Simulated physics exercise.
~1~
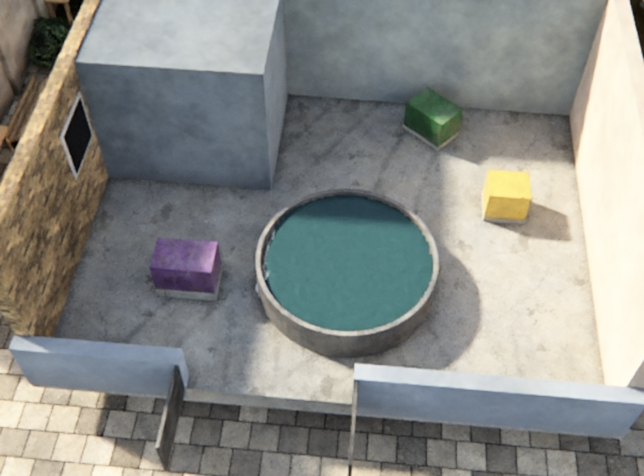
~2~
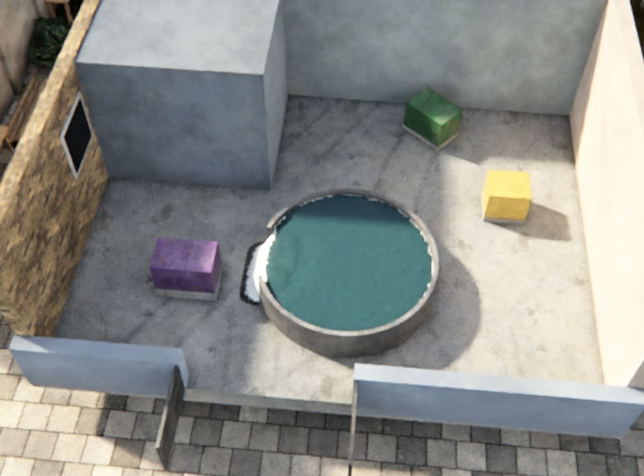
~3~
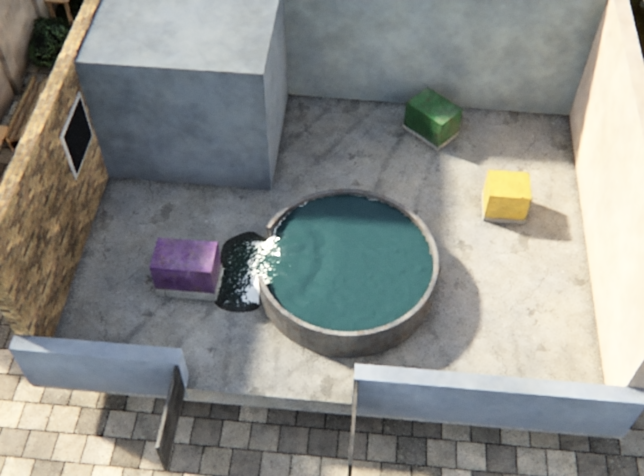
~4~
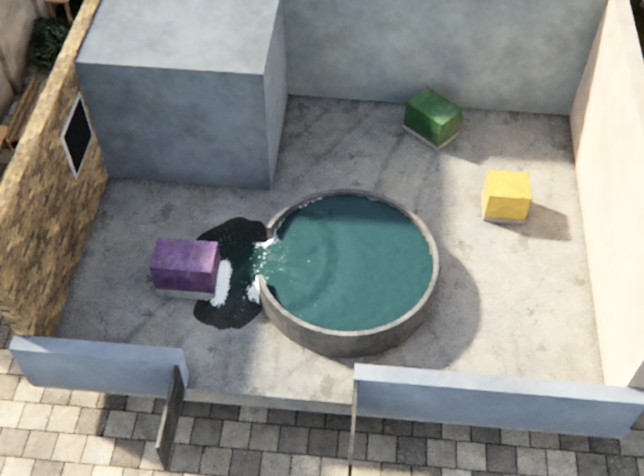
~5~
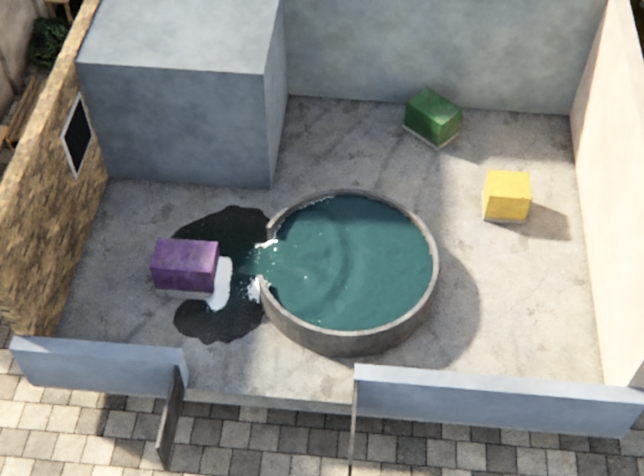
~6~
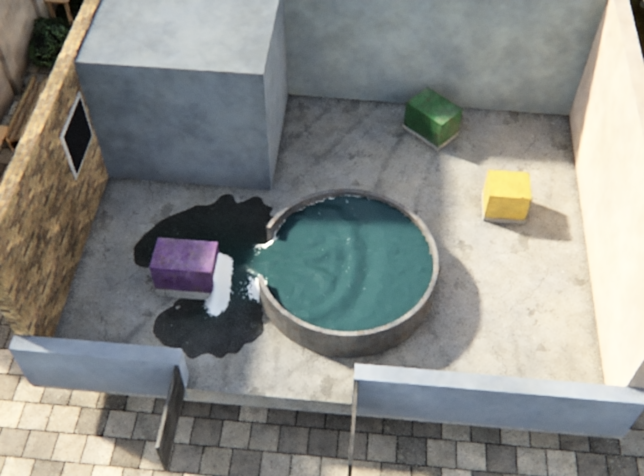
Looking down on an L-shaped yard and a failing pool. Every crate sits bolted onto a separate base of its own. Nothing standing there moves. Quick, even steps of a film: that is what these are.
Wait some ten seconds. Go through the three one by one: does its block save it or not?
The yellow crate is saved by its block. The green crate is saved by its block. The purple crate is not saved.
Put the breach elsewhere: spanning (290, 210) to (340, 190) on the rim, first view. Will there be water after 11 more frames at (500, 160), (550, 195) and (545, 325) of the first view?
Order as asked: Untouched, untouched, untouched.
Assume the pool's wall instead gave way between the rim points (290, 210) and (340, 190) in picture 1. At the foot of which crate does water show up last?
Last: The yellow one.
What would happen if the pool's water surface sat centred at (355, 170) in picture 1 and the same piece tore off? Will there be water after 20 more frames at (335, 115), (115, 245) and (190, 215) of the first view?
As listed: Flooded, under water, flooded.
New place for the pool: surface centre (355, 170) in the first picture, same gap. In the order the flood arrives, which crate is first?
Answer: The crate marked purple.
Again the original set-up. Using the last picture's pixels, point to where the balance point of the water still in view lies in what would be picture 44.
Around pixel (255, 276) of the last picture.
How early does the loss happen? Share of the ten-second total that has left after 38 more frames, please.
Close to 45 per cent.
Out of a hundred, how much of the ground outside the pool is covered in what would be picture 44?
My estimate is roughly 40 percent.
A moment on, water covers 20 % of the floor; the yellow crate not reached, the green crate not reached, the purple crate water round its plinth.
Next, water covers 30 % of the floor; the yellow crate not reached, the green crate not reached, the purple crate water round its plinth.
Then, water covers 35 % of the floor; the yellow crate not reached, the green crate not reached, the purple crate water round its plinth.
Later, water covers 40 % of the floor; the yellow crate not reached, the green crate not reached, the purple crate water round its plinth.
In the end, water covers 60 % of the floor; the yellow crate stayed above the water, the green crate stayed above the water, the purple crate was topped.
